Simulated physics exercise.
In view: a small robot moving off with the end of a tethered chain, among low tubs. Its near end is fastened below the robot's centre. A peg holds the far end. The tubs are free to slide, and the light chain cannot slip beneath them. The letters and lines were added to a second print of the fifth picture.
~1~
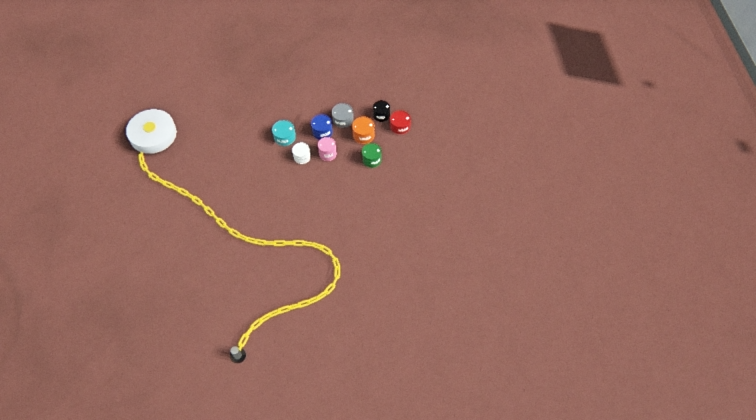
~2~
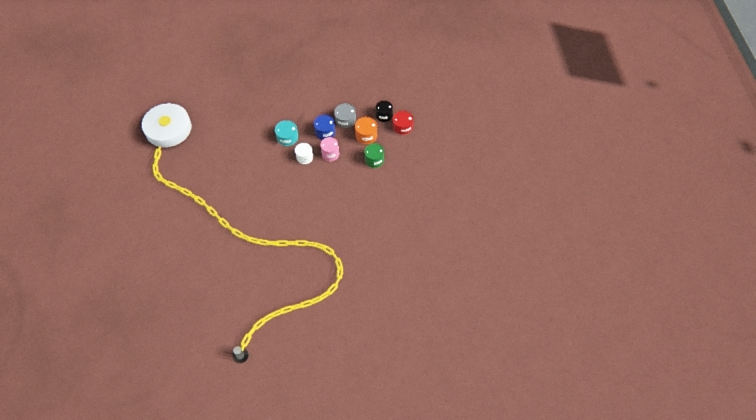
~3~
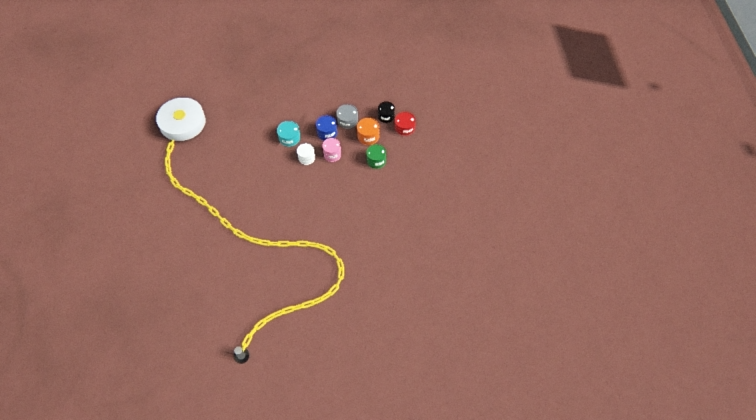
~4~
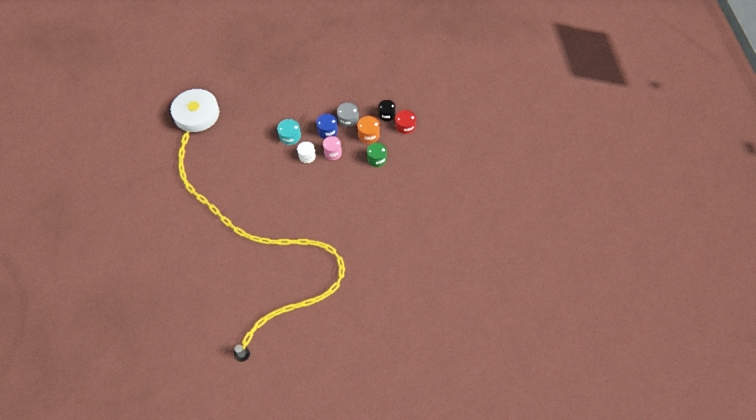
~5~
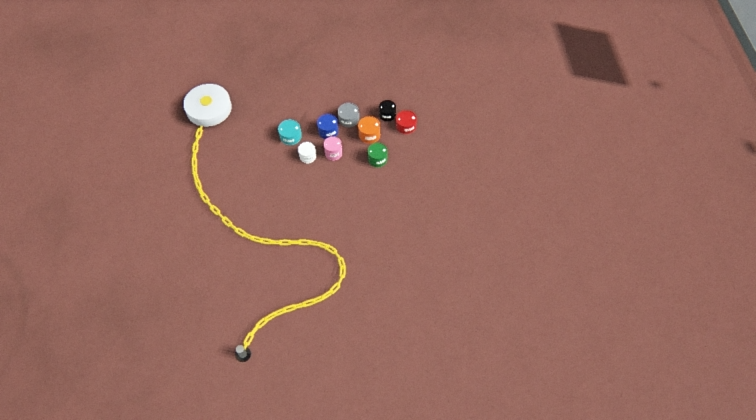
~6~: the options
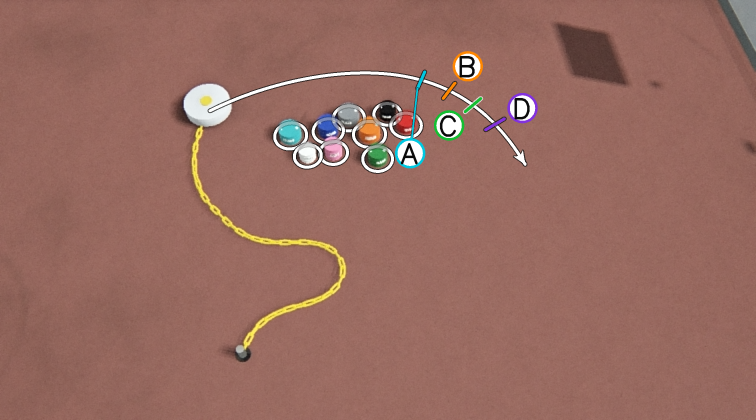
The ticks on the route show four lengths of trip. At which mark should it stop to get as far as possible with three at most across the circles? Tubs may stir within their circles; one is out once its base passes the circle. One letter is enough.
Stop at B.
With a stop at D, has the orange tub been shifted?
By then, yes.
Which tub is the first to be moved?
The turquoise one.
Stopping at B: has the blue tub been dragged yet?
By then, no.
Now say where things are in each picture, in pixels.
In the first picture, peg (236, 353); grey tub (343, 115); blue tub (322, 127).
In the second picture, robot (167, 126); orange tub (366, 131).
In the third picture, robot (182, 120); pink tub (332, 150).
In the fourth picture, robot (196, 111); white tub (307, 152).
In the fifth picture, robot (208, 106); green tub (378, 155); peg (242, 352); grey tub (349, 115).
On the marked copy, A at (421, 80); B at (449, 91); C at (473, 105); D at (495, 124); the route from (210, 111) via (384, 74) to (525, 165).
With B. Early on, robot (291, 77).
Further on, robot (379, 68).
At the end, robot (450, 86); turquoise tub (309, 139); white tub (308, 155); one over the rings.
As for the rest, A is within the limit but short; C has seven over the rings; D has eight over the rings.
